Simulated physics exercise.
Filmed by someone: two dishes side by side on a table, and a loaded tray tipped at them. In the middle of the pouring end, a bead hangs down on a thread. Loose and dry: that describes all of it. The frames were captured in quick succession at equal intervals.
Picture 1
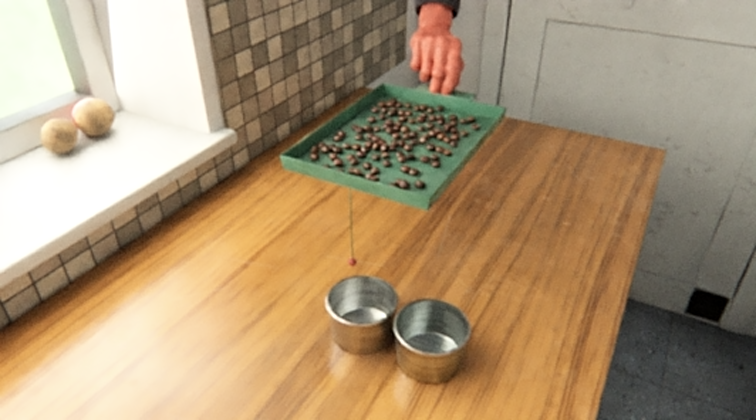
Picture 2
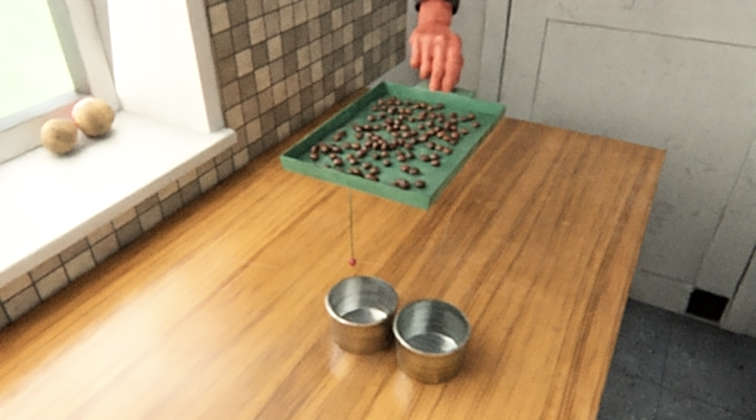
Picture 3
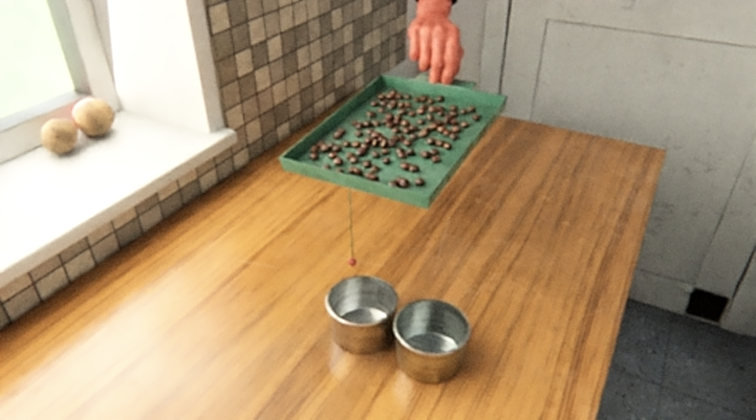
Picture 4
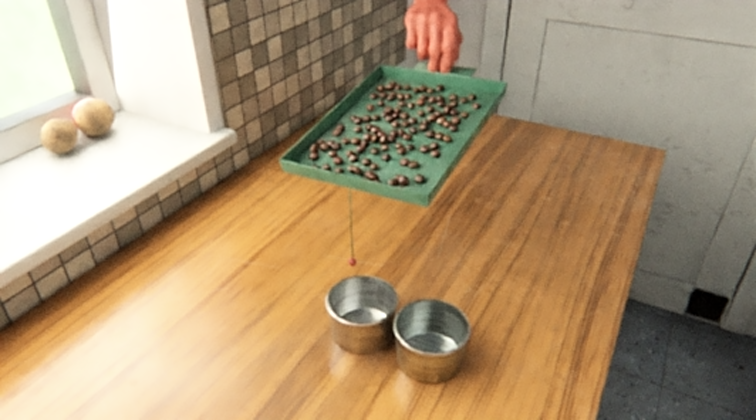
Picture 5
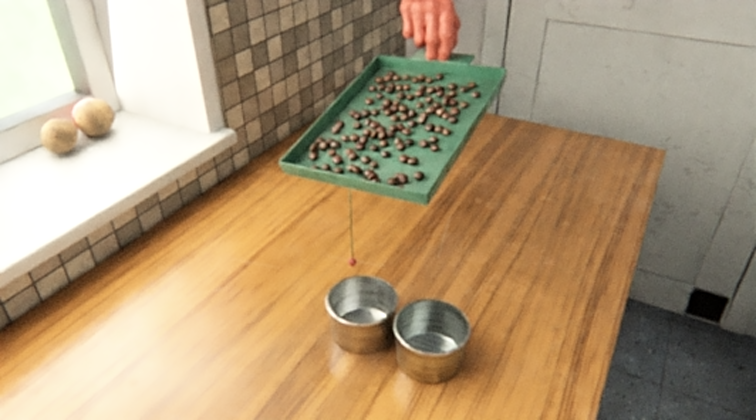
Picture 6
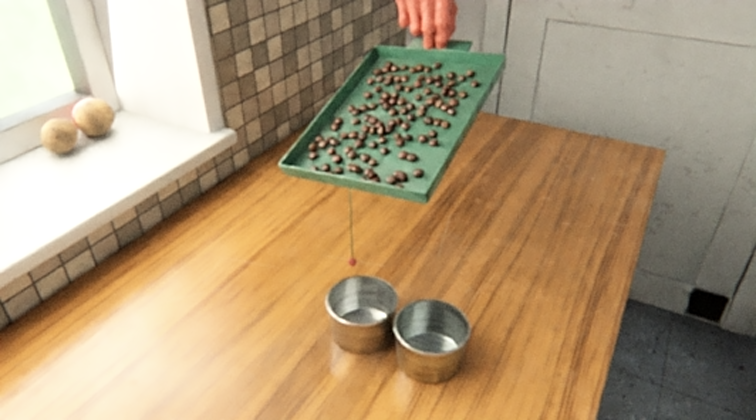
To begin with, a hand holds a green tray of small dark brown pieces almost level above a wooden counter, with a red bead hanging on a thread near two metal dishes. The hand then gradually raises the tray's far end, steepening its slant toward the dishes, while the pieces stay scattered across it.
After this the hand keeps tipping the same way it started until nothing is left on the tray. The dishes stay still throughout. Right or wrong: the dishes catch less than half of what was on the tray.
Right - they catch less than half.
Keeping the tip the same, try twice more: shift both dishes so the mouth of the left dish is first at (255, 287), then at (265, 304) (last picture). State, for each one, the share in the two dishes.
Roughly 30 % and 10 %.
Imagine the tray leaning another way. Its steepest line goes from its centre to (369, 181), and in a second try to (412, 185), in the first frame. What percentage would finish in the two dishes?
That comes to 50 per cent the first time and 30 per cent the second.
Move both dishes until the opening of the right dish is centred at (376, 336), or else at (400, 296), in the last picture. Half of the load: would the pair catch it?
Short of half and then Short of half.
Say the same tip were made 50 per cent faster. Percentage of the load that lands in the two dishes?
About 0 %.
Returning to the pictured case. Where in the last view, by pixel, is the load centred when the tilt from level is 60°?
In the last view the centre sits at roughly (326, 158).
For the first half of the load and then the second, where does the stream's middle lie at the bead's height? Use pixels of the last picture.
First part (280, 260), rest (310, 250).
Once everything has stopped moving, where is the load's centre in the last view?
Resting centre, last frame: Roughly (284, 299).
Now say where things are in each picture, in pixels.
Corners of the pouring end (282, 155) and (428, 196), level; middle of the load (396, 136), flat chocolate drops; left dish (345, 334); right dish (416, 363); bead on its thread (353, 262), in the first frame.
Corners of the pouring end (282, 156) and (428, 196), level; middle of the load (396, 134), in the second frame.
Corners of the pouring end (282, 157) and (428, 195), tipped barely, lowest at the left corner; middle of the load (396, 130), in the third frame.
Corners of the pouring end (281, 159) and (427, 194), tipped a little, lowest at the left corner; middle of the load (396, 124), in the fourth frame.
Corners of the pouring end (281, 161) and (426, 193), tipped a little, lowest at the left corner; middle of the load (394, 118), in the fifth frame.
Corners of the pouring end (280, 164) and (424, 192), tipped clearly, lowest at the left corner; middle of the load (393, 112); left dish (345, 334); right dish (416, 363), in the sixth frame.
Just after the last frame, tray tipped steeply; every one on the tray.
A moment on, tray tipped right over; roughly half on the tray; roughly half outside both; about a tenth in the air.
Further on, tray tipped past a quarter turn; about a tenth in the left dish; almost all outside both.
When it is over, tray tipped past a quarter turn; not one in the right dish; about a tenth in the left dish; almost all outside both.
